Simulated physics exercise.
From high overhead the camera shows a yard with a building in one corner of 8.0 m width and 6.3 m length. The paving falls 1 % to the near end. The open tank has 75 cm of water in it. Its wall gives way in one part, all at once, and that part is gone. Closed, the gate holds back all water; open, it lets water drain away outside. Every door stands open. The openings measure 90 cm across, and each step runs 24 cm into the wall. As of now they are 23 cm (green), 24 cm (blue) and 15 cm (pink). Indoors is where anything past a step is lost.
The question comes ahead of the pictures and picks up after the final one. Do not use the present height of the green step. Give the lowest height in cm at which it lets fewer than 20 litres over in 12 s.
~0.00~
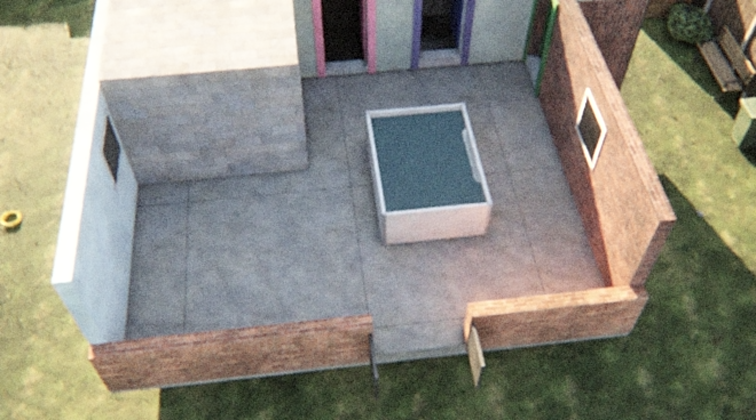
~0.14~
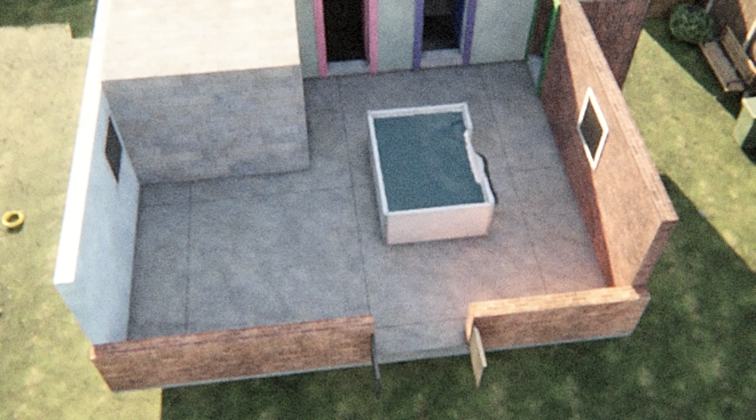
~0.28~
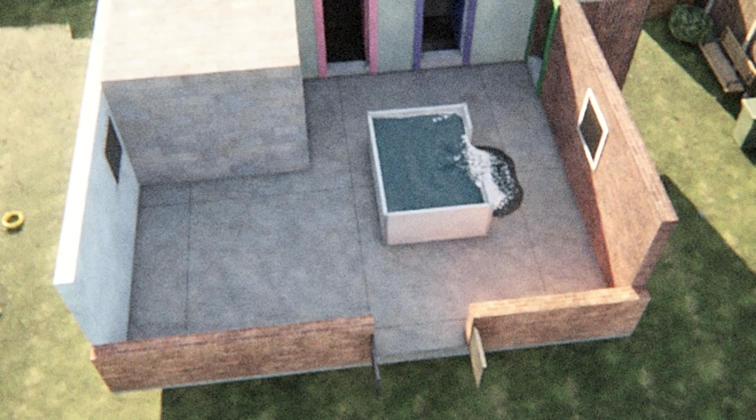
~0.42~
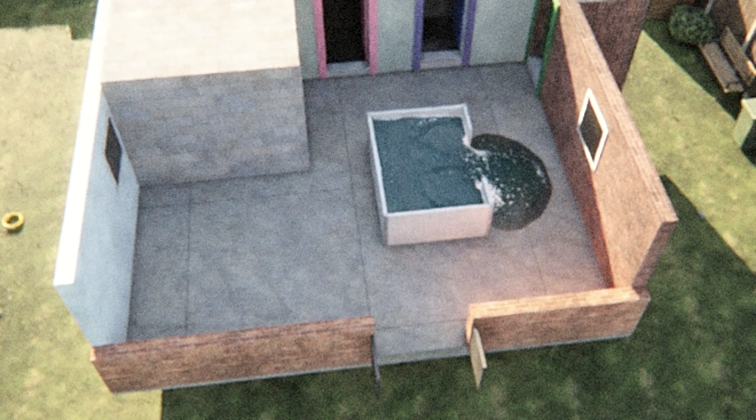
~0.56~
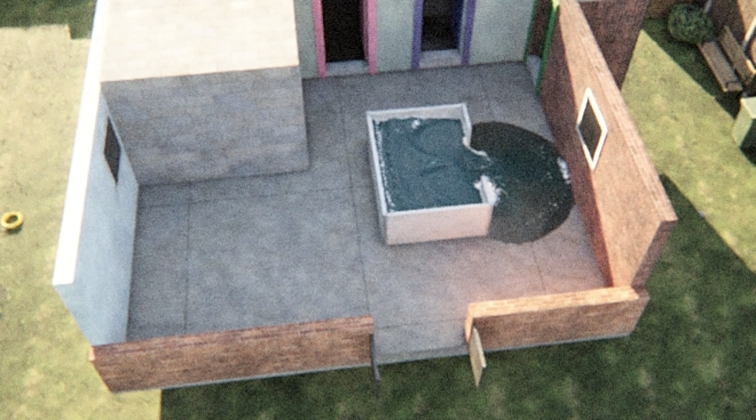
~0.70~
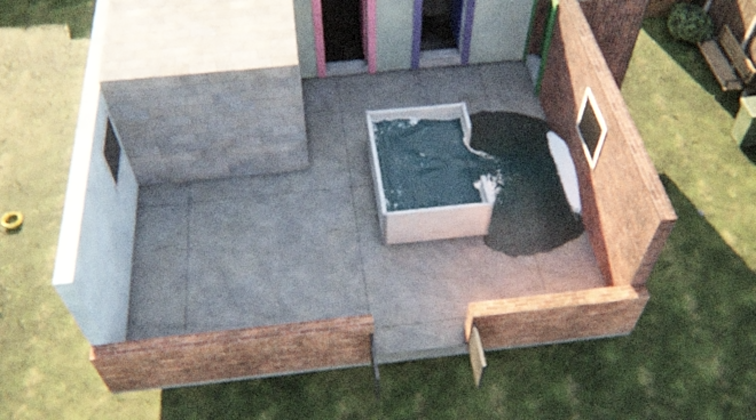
Roughly 20 cm.
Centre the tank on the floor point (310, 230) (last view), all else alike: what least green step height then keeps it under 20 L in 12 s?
Then close to 14.5 cm.
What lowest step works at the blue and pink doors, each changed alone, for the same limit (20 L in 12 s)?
Close to 8.5 cm (blue) and close to 7.0 cm (pink).
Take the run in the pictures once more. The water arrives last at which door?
I'd go with the pink door.
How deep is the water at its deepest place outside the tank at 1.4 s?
About 49 cm at most.
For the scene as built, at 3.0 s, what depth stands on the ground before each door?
Before green it's 16 cm, before blue 15 cm, before pink 3 cm.
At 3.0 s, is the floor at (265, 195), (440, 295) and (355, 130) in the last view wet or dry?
One after another they are bone dry, soaked, then bone dry.
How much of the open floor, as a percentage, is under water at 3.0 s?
Wet share: Near 40 %.
After 1.4 s water covers 15 % of the floor, deepest (49 cm) near (553, 174); 7 cm at the green door, 0 litres in over its 23 cm step.
After 3.0 s water covers 40 % of the floor, deepest (34 cm) near (609, 304); 16 cm at the green door, 6 litres in over its 23 cm step.
After 12.0 s water covers 100 % of the floor, deepest (13 cm) near (124, 369); 5 cm at the green door, 10 litres in over its 23 cm step.
At the green door as built, the water arrived by 1.3 s and peaked near 20 cm at 3.4 s.
With a step of 16 cm, 39 litres would have come in within the 12 s; with 21.5 cm, 13 litres. So under 20 litres takes about 20 cm.
